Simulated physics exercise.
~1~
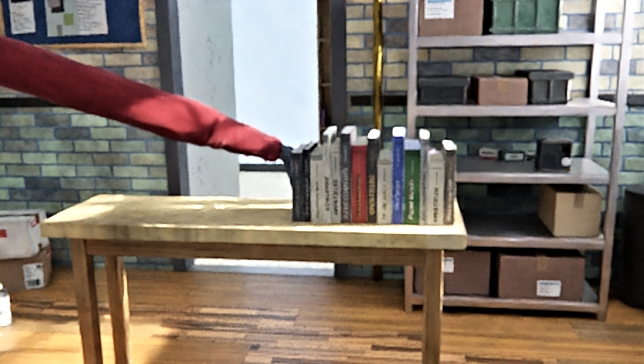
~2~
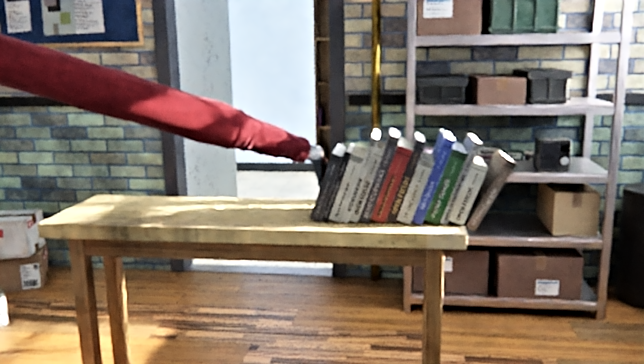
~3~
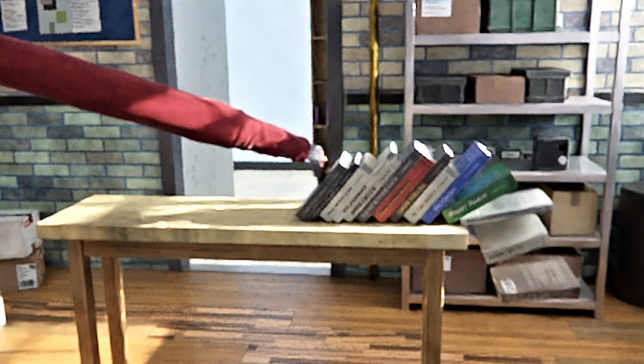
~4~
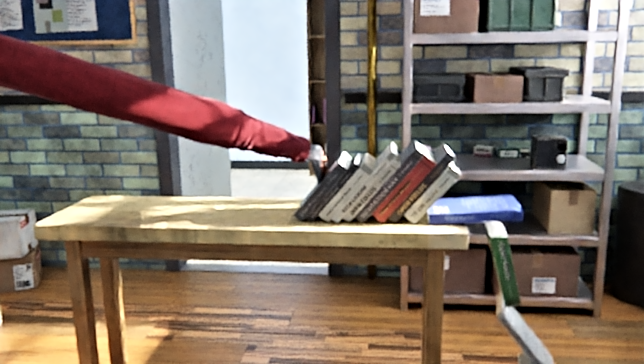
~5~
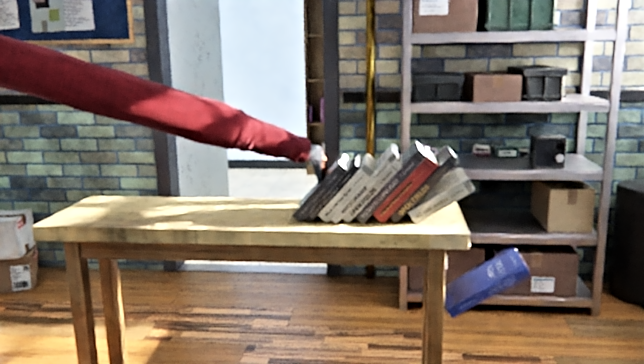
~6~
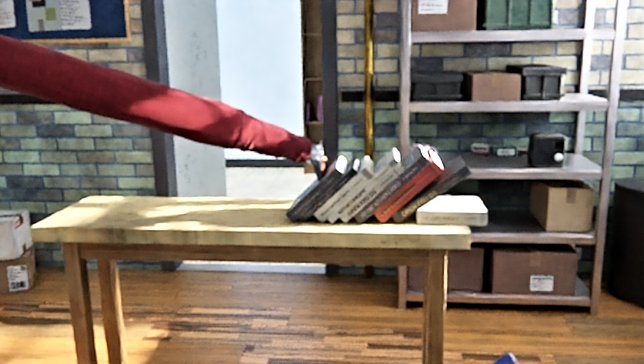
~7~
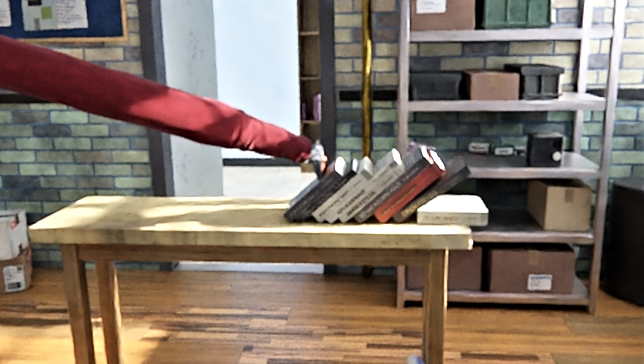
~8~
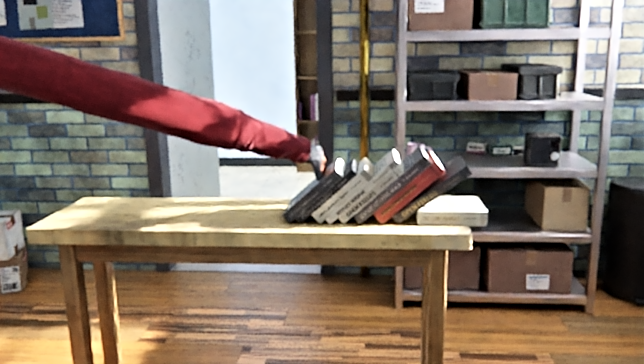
A long red-sleeved arm reaches in from the left toward a row of upright books at the right end of a pale wooden table, seen from the front in a brick-walled room with metal shelves behind. Among the mostly grey and white spines stand a red, a blue and a green book. The hand pushes the row, and all the books tilt right. Those at the far end spill over the edge, followed by the green book and then the blue one. The hand stays against the remaining books, which rest leaning steeply, the red one among them, beside a pale book lying flat at the table's end.
